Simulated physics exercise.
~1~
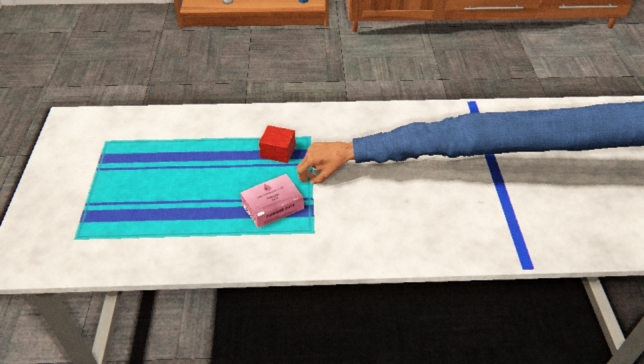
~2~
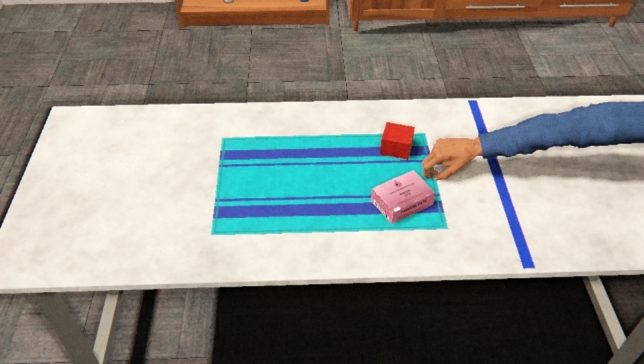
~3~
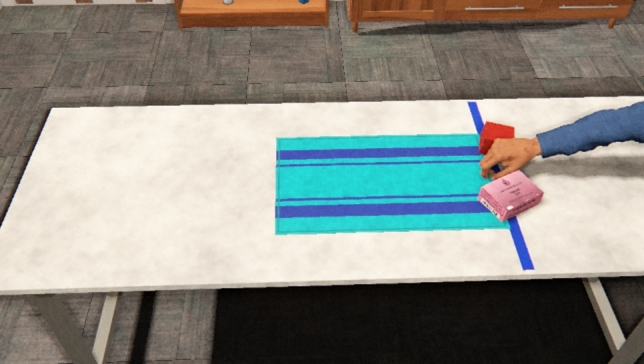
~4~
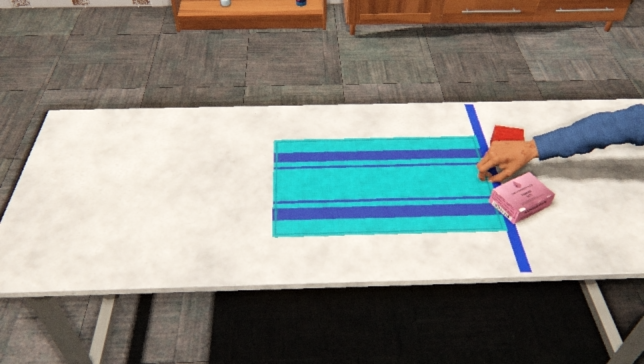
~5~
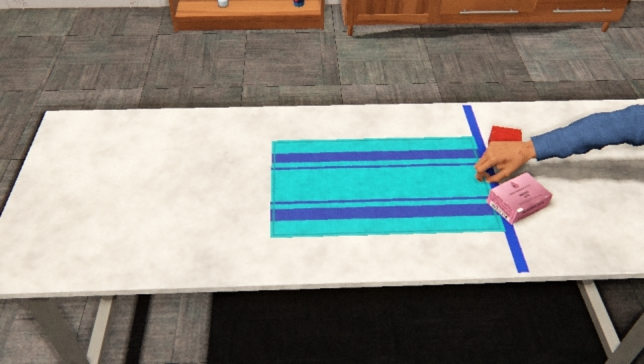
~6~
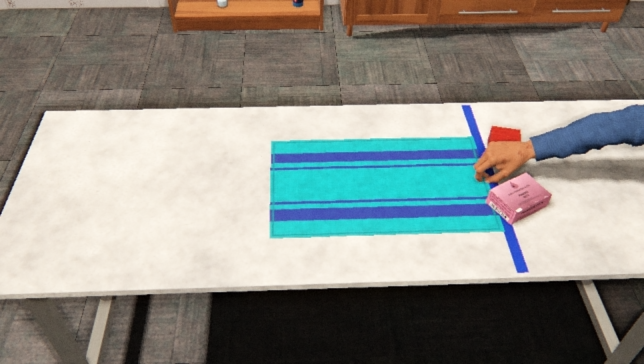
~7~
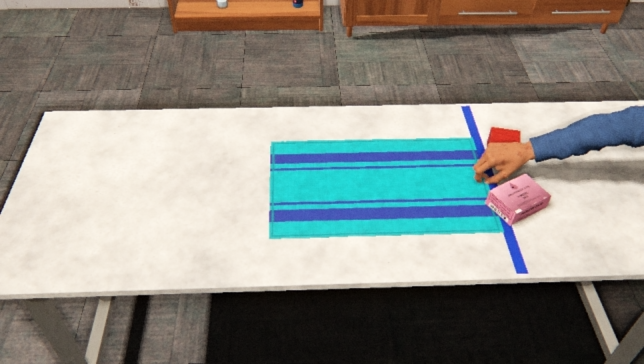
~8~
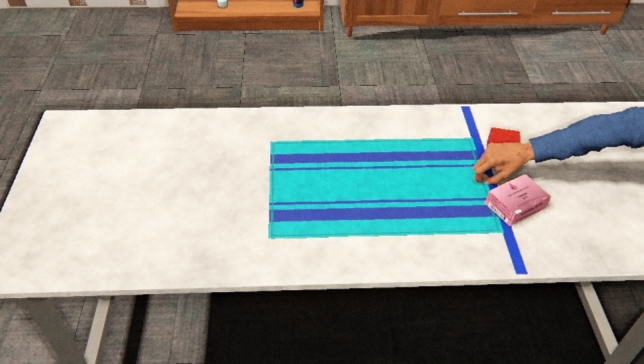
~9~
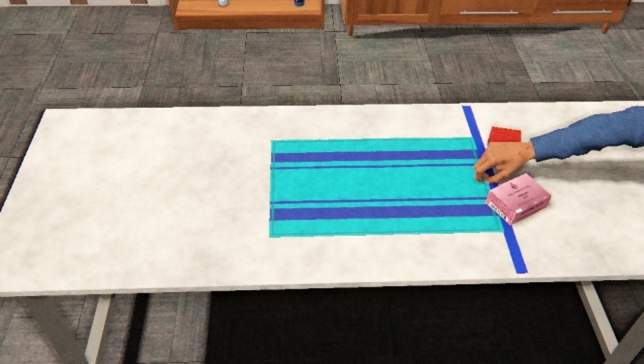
A hand pulls a turquoise towel to a blue line, and both items slide off its front.
